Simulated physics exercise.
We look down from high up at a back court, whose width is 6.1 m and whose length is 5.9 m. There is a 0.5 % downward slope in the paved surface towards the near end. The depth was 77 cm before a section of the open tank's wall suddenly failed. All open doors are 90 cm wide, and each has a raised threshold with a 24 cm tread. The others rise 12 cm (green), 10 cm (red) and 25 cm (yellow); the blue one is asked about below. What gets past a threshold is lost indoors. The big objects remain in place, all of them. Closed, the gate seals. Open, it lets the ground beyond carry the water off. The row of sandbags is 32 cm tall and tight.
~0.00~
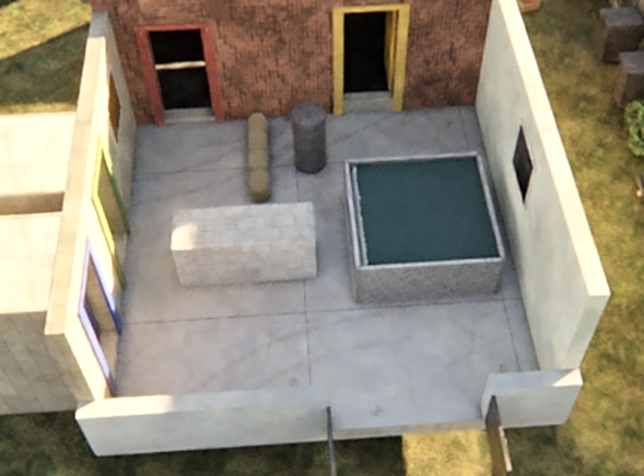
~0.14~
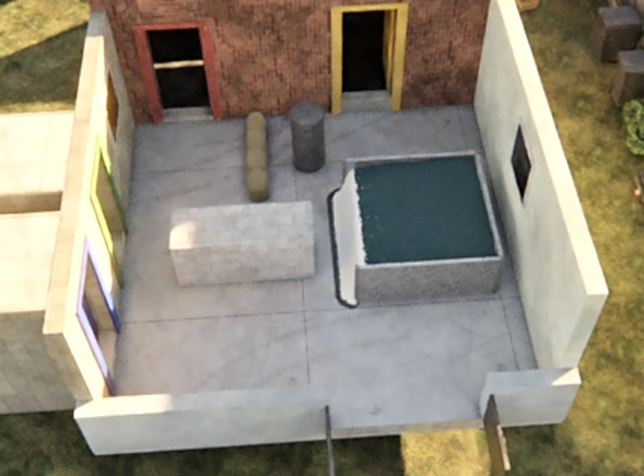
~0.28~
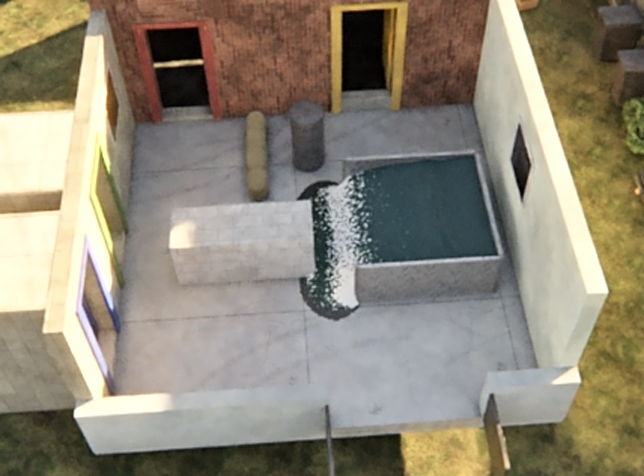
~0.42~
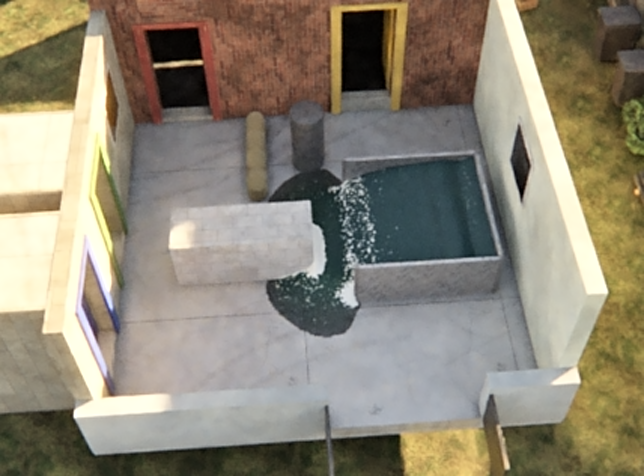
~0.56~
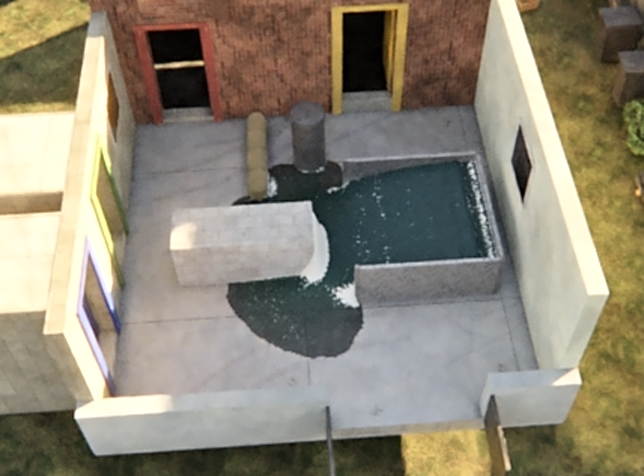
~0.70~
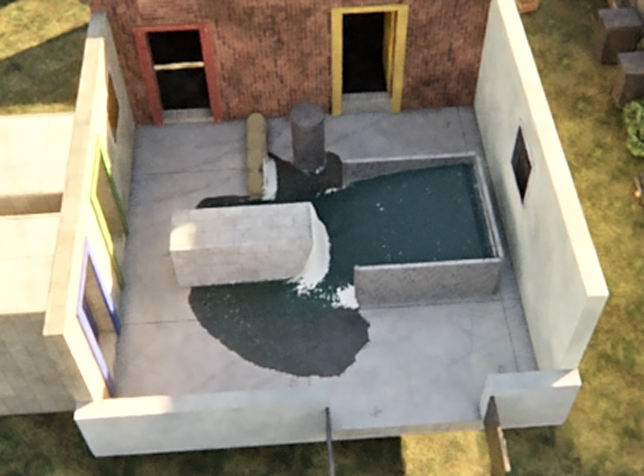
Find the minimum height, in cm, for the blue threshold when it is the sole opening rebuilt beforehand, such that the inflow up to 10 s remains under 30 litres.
The minimum height is about 19 cm.
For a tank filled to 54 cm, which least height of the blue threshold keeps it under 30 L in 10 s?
Then a height close to 12.5 cm.
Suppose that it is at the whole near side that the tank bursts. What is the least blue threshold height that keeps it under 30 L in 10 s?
Then 6.5 cm.
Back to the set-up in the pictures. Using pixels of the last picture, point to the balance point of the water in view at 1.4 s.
Roughly (339, 249).
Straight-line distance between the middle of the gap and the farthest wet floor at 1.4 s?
Around 4.4 m from the gap.
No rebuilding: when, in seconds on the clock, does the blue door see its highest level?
Crest at t of about 2.8 s.
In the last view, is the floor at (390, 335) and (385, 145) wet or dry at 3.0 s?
Note: Point one not yet reached; point two reached.
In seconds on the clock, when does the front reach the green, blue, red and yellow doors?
Front arrival: Green 1.0 seconds, blue 1.2 seconds, red 2.2 seconds, yellow 2.0 seconds.
After 1.4 s water covers 50 % of the floor, deepest (52 cm) near (319, 258); 17 cm at the blue door, 1 litre in over its 12 cm threshold.
After 3.0 s water covers 75 % of the floor, deepest (28 cm) near (116, 361); 26 cm at the blue door, 55 litres in over its 12 cm threshold.
After 10.0 s water covers 95 % of the floor, deepest (12 cm) near (110, 429); 7 cm at the blue door, 115 litres in over its 12 cm threshold.
At the blue door as built, the water arrived by 1.2 s and peaked near 26 cm at 2.8 s.
Run again over the same 10 s with other heights there, 63 litres in over 15.5 cm, 16 litres over 21 cm. The limit of 30 litres is kept from about 19 cm up.
